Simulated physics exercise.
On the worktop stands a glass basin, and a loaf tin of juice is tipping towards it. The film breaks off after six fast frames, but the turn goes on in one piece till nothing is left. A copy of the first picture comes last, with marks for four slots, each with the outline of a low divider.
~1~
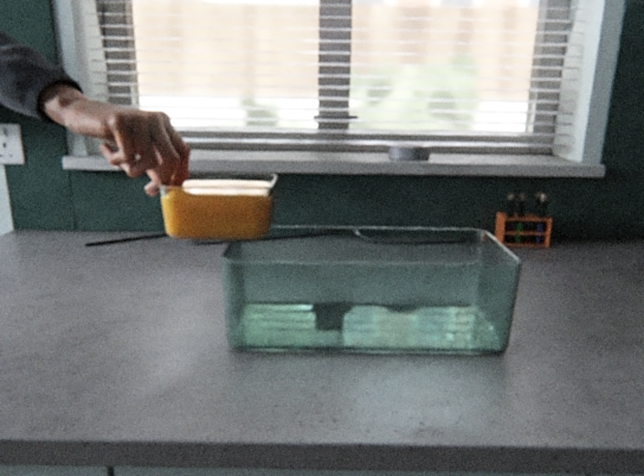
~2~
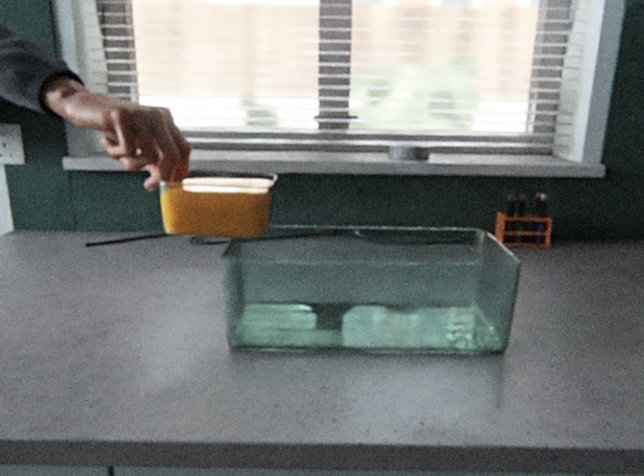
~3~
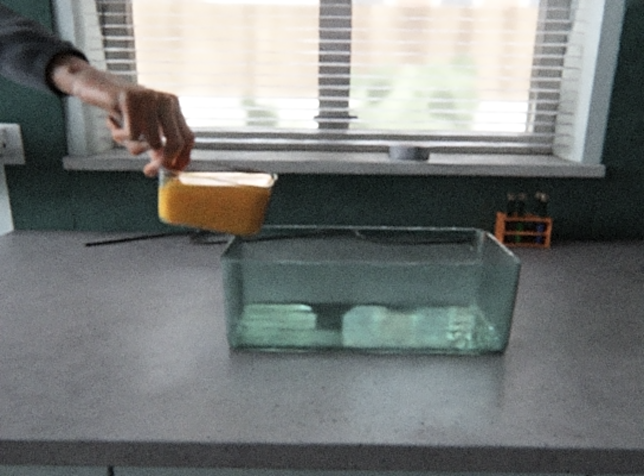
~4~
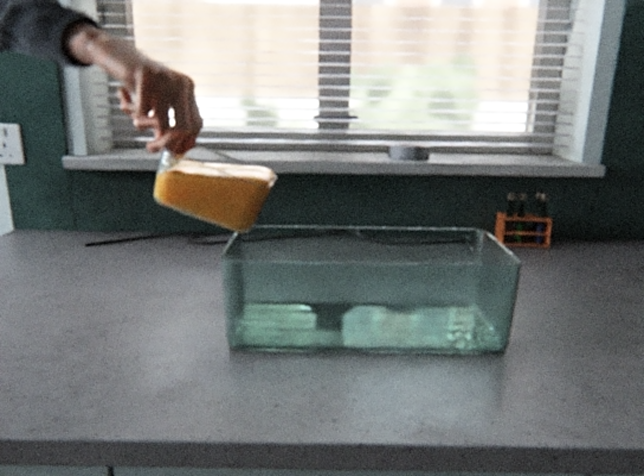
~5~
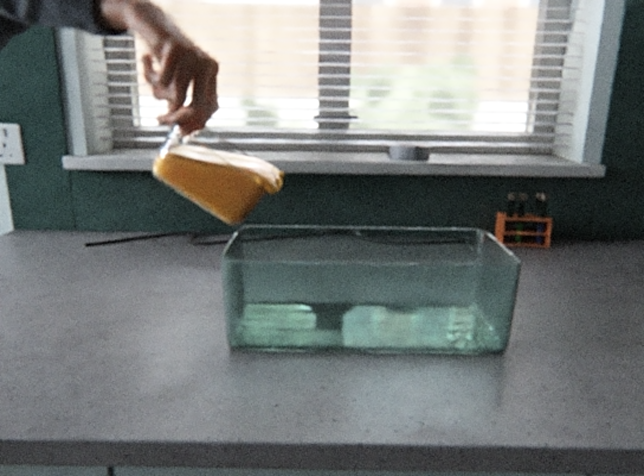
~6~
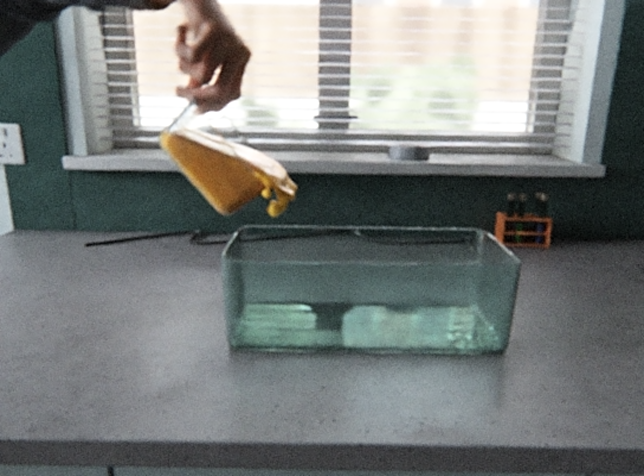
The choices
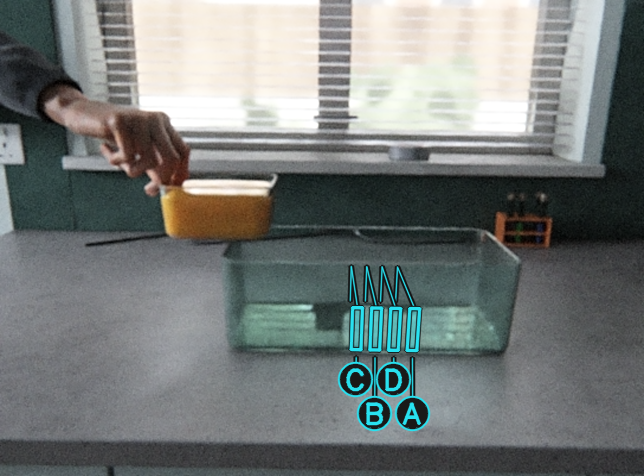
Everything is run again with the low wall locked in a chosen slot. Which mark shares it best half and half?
The answer is slot C.
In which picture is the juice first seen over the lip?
Picture 4.
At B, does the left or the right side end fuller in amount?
The left one.
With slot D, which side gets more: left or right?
More ends on the left.
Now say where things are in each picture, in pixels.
The first frame shows upright, lip at (272, 180); basin from (227, 346) to (507, 351); nothing has left yet.
The second frame shows tipped about 2°, lip at (272, 180); nothing has left yet.
The third frame shows tipped about 9°, lip at (272, 180); nothing has left yet.
The fourth frame shows tipped about 20°, lip at (272, 180); juice is over the lip, down to (272, 180).
The fifth frame shows tipped about 34°, lip at (272, 180); juice is over the lip, down to (277, 188).
The sixth frame shows tipped about 49°, lip at (272, 180); juice is over the lip, down to (277, 212).
In cyan, A at (412, 357); B at (374, 357); C at (356, 357); D at (393, 357).
Choosing A, about 82 % ends left of the wall and 4 % right of it; 14 % is lost outside.
Choosing B, about 82 % ends left of the wall and 13 % right of it; 5 % is lost outside.
Choosing C, about 52 % ends left of the wall and 46 % right of it.
Choosing D, about 91 % ends left of the wall and 5 % right of it; 4 % is lost outside.
